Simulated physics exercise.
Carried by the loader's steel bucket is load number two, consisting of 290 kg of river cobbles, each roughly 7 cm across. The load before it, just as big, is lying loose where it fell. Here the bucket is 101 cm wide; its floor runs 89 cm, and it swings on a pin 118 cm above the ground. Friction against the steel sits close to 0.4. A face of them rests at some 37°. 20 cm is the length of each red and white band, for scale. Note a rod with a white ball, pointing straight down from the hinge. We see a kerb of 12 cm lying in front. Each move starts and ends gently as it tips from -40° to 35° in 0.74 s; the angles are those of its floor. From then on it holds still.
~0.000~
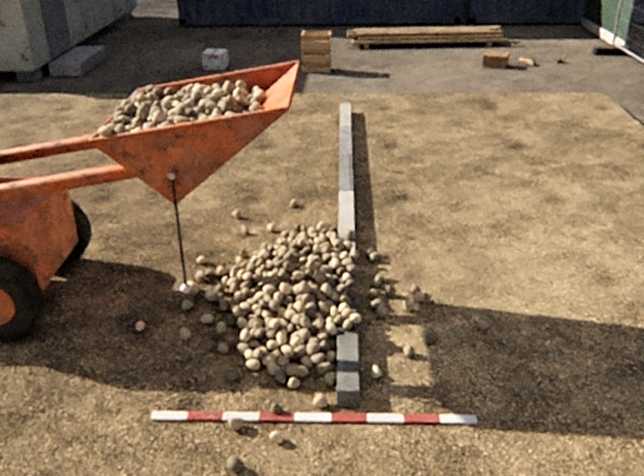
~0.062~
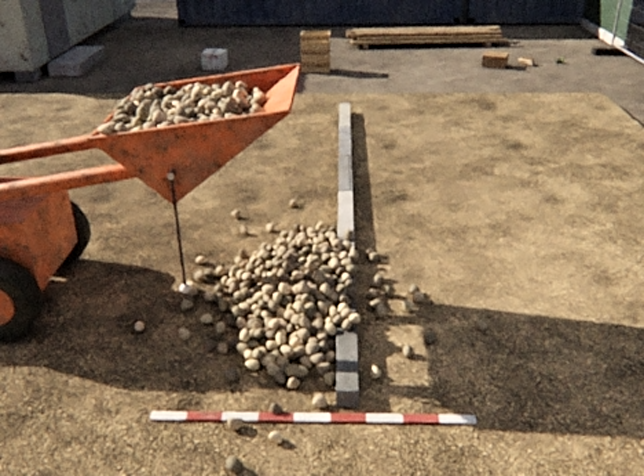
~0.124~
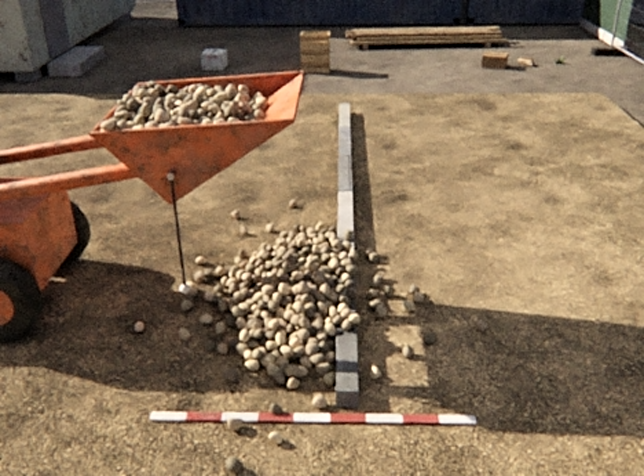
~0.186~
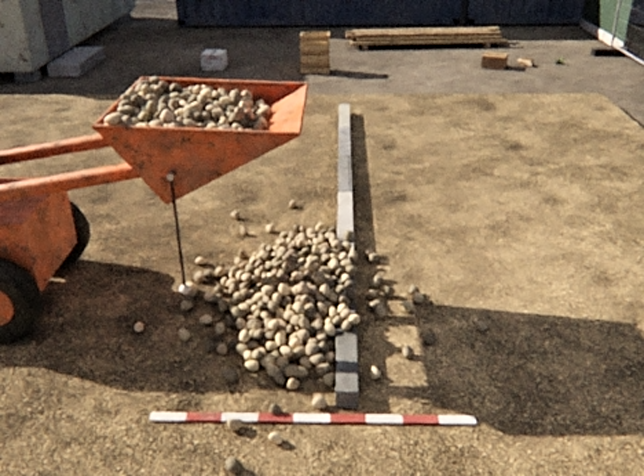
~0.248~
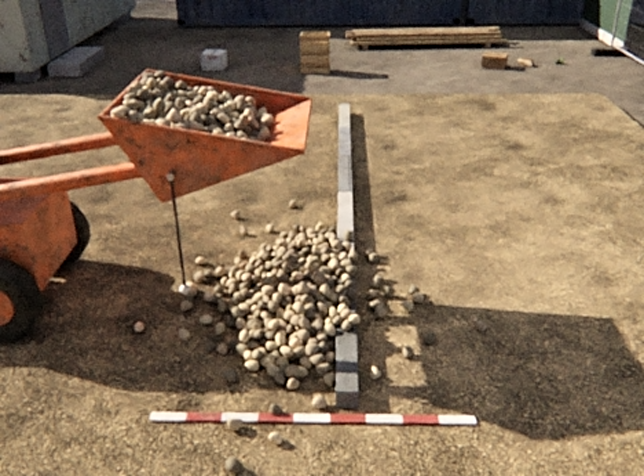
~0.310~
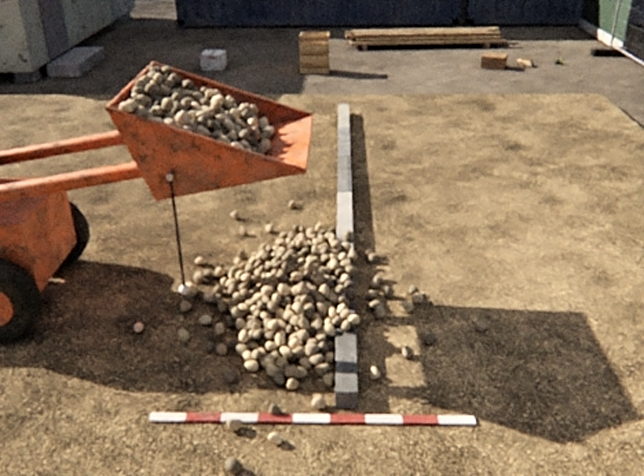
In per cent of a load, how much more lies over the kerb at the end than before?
Some 64 per cent more.
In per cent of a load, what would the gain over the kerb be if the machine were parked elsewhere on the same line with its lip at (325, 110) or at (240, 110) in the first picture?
Some 90 percent first and 25 percent second.
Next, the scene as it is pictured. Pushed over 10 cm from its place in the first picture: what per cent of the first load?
Estimate: 5 %, roughly.
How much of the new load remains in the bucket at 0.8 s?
About 85 percent is still in there.
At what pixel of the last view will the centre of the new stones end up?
Centre at roughly (374, 287).
After 0.6 s the floor is at 23°; in per cent of one load, 100 in the bucket, 96 on this side of the kerb, 3 over the kerb; the foremost stones are at (415, 309).
After 0.8 s the floor is at 35°; in per cent of one load, 87 in the bucket, 110 on this side of the kerb, 3 over the kerb; the foremost stones are at (415, 309).
After 1.2 s the floor is at 35°; in per cent of one load, 32 in the bucket, 149 on this side of the kerb, 18 over the kerb; the foremost stones are at (424, 313).
After 3.6 s the floor is at 35°; in per cent of one load, 0 in the bucket, 132 on this side of the kerb, 67 over the kerb; the foremost stones are at (583, 280). Net gain over the kerb, 64.
